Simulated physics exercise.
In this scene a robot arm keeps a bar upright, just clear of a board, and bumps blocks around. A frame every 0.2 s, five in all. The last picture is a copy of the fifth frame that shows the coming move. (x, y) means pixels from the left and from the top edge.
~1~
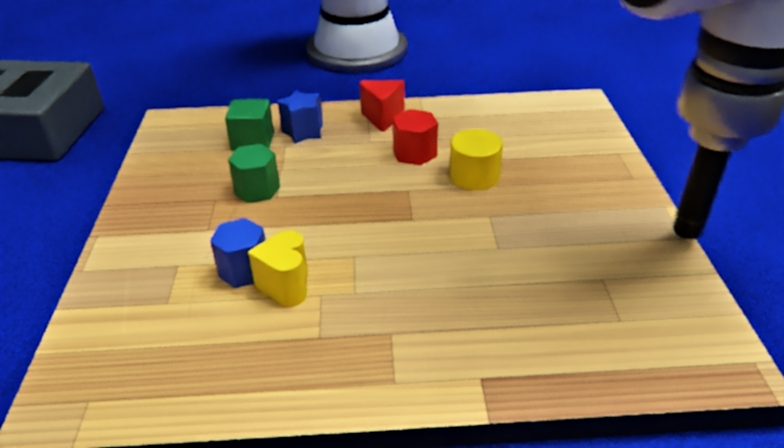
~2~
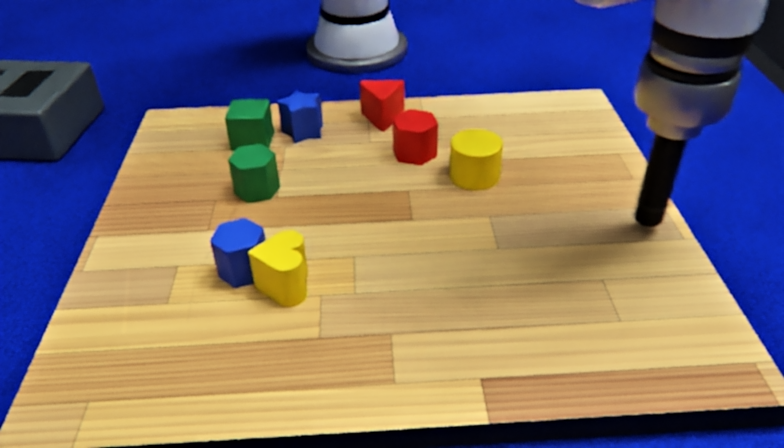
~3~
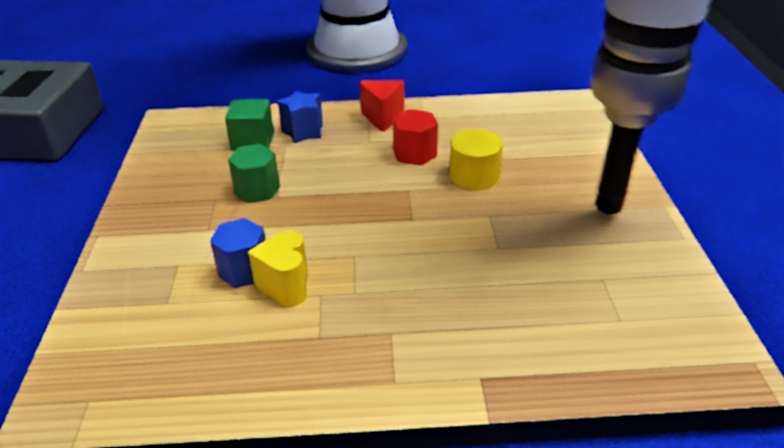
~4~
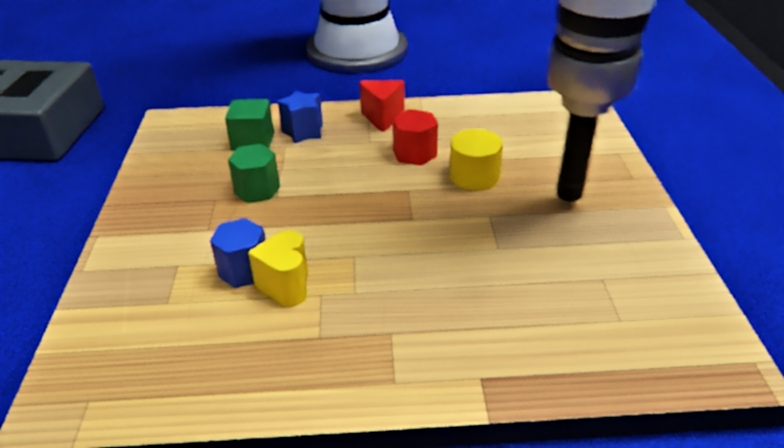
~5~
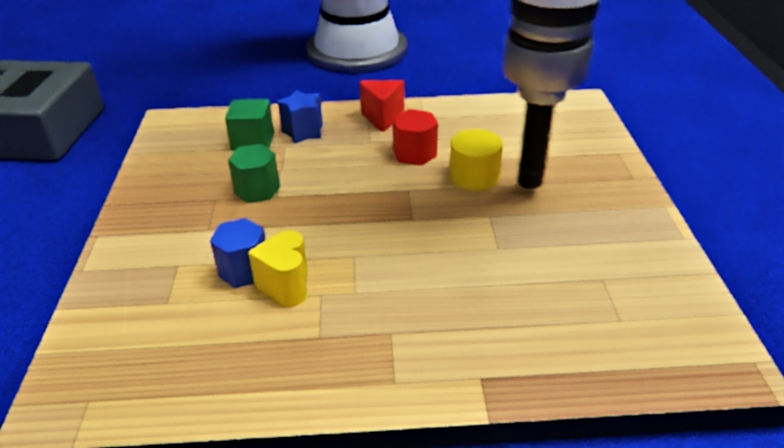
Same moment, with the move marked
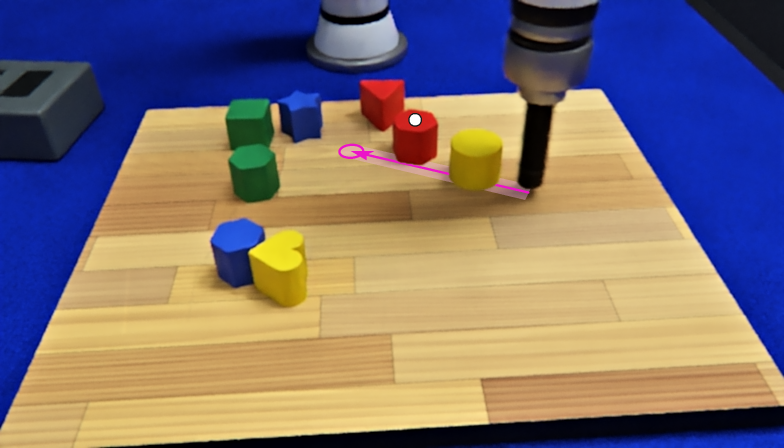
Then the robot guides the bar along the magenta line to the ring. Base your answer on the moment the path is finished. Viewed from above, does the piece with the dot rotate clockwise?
My answer is no.
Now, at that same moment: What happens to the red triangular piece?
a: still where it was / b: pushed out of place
My answer is option b.
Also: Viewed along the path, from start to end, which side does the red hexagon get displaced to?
Slides right.
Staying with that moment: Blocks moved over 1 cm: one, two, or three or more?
My best guess is that three blocks or more move over 1 cm.
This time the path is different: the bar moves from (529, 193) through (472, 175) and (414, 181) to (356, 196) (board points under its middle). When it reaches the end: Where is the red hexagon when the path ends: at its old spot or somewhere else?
It shifts position.
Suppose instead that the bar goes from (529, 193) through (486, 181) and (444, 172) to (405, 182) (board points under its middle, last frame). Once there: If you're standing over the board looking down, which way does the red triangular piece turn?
It turns clockwise.
Drawn move, from (529, 193) directly to (351, 151); the dot is on the red hexagon.
What follows on the original path. One third of the way, bar (465, 168); red hexagon (402, 114), turned 15° anticlockwise; yellow disc (439, 128).
Two thirds of the way, bar (405, 155); red triangular piece (370, 81), turned 65° clockwise; red hexagon (373, 97), turned 75° anticlockwise; yellow disc (406, 111).
At the end, bar (351, 142); blue star still; red triangular piece (368, 78), turned 65° clockwise; red hexagon (370, 94), turned 75° anticlockwise; yellow disc (401, 109).
